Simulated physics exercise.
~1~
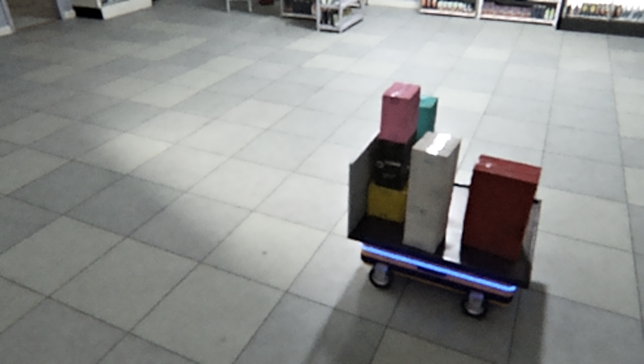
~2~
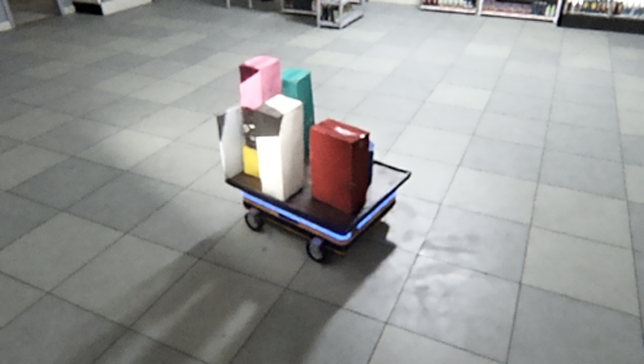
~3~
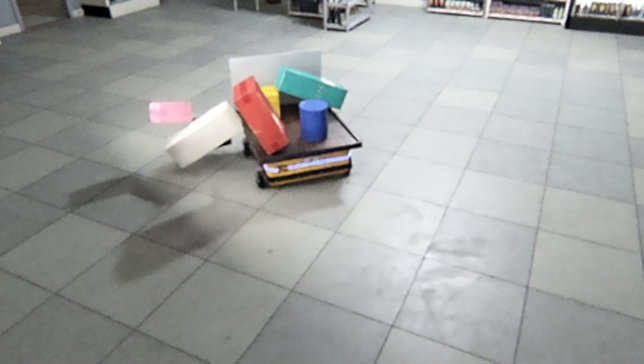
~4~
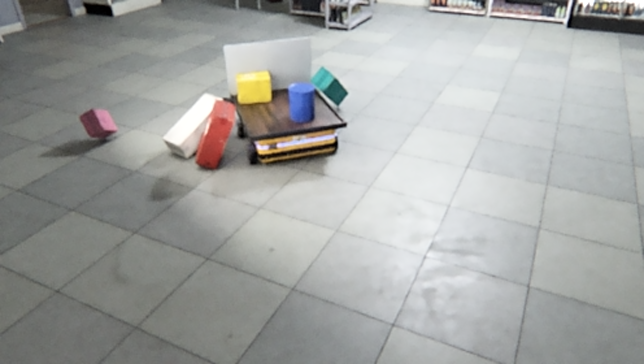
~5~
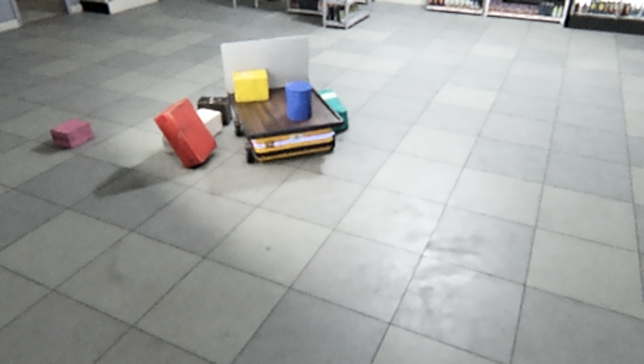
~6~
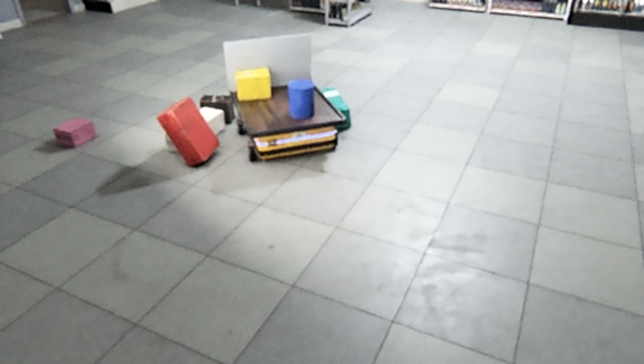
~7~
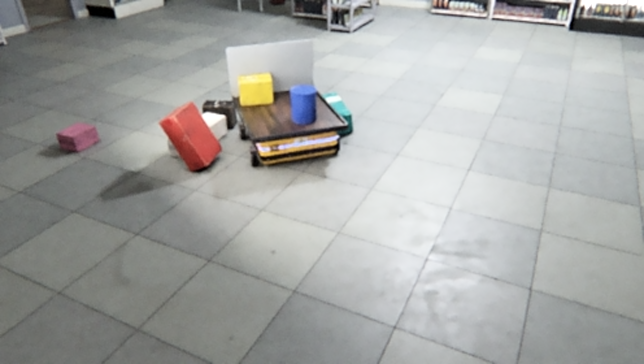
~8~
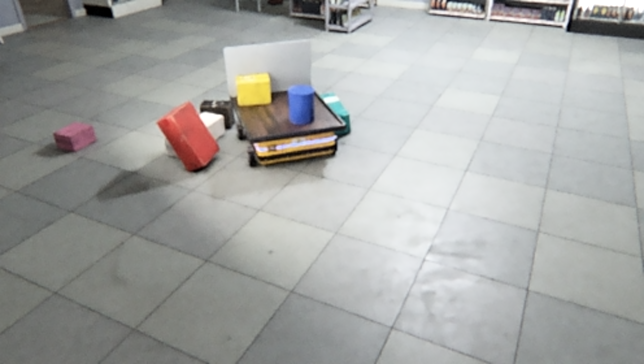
At the start, a low cart with a glowing blue strip carries pink, turquoise, black, yellow, white and red boxes across a grey tiled floor. It rolls left and swings around, and a blue pail comes into view behind the red box. As the cart turns further and moves away, the pink and white boxes tumble off to the left, while the red and turquoise boxes tip over and fall after them on opposite sides. The cart stops near its upright board. Finally, five boxes lie on the floor, with the yellow box and upright blue pail still aboard.
